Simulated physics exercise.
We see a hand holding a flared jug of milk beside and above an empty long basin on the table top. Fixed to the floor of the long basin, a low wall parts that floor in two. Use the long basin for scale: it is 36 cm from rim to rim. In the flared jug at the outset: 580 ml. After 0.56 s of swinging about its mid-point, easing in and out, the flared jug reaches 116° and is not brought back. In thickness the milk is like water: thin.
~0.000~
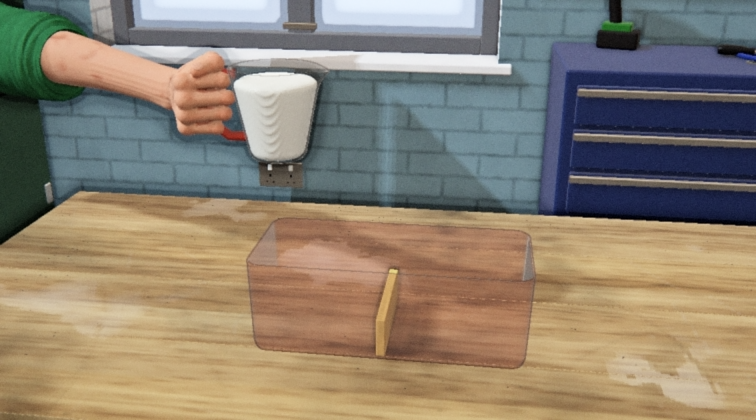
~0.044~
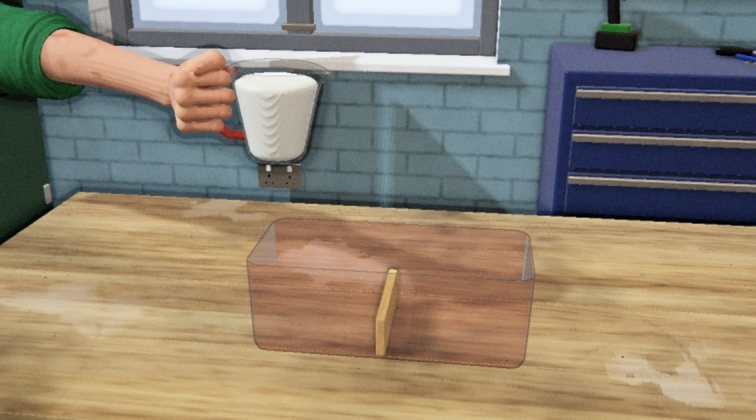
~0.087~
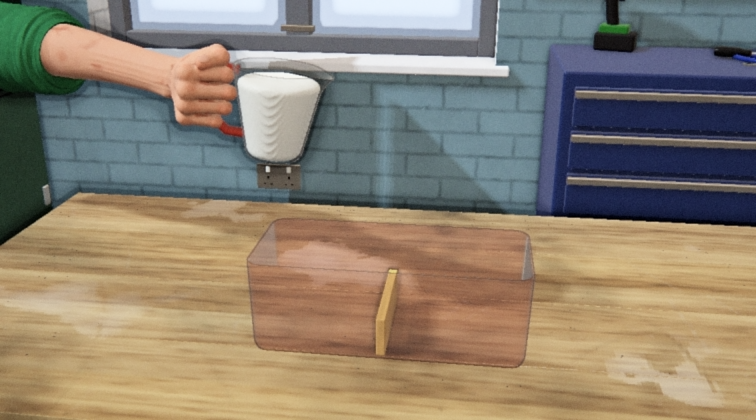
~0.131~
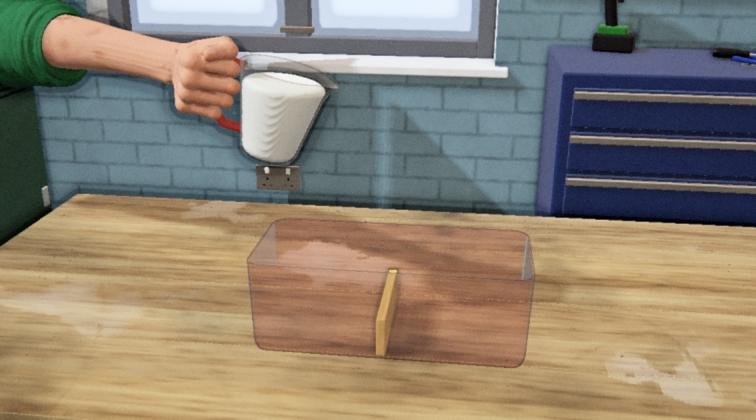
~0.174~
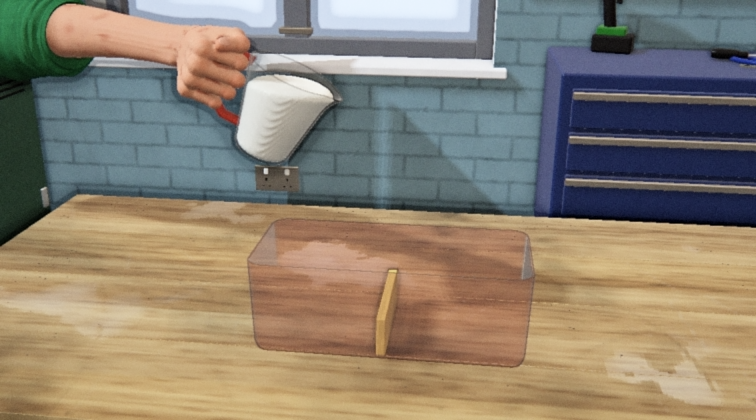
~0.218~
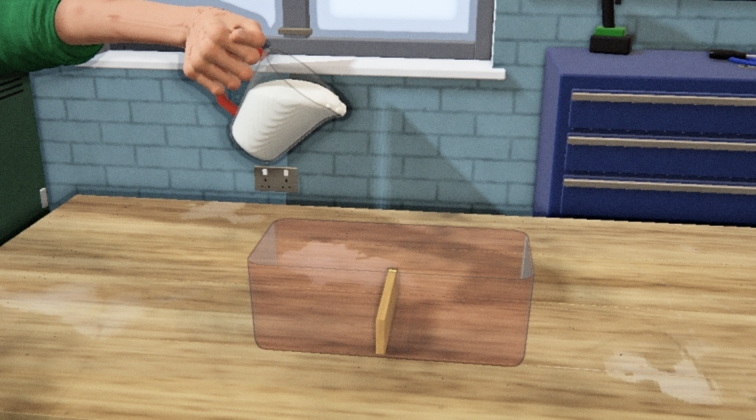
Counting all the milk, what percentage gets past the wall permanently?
The share past the wall is about 29 per cent.
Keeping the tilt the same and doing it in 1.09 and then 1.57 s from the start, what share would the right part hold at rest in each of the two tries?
50 per cent first, 60 per cent second.
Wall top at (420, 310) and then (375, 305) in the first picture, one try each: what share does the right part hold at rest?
First try about 15 %, second try about 45 %.
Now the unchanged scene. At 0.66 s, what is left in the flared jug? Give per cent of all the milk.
Close to 1 percent of the total.
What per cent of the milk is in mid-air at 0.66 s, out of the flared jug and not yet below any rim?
About 10 percent.
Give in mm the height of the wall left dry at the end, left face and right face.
It's around 40 mm on the left side and around 48 mm on the right side.
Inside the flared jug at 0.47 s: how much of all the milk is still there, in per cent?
Still held: Roughly 32 % of the total.
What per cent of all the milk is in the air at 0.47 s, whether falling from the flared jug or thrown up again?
It comes to roughly 40 per cent.
Then, 0.47 s in, the tilt is 109° and 33 per cent is still to pour, 9 is left of the wall and 19 right of it.
Then, 0.66 s in, the tilt is 116° and 1 per cent is still to pour, 62 is left of the wall and 27 right of it.
Then, 0.85 s in, the tilt is 116° and 0 per cent is still to pour, 65 is left of the wall and 28 right of it.
Then, 1.06 s in, the tilt is 116° and 0 per cent is still to pour, 65 is left of the wall and 29 right of it.
Finally, 65 per cent lies left of the wall, 29 right of it and 6 outside.
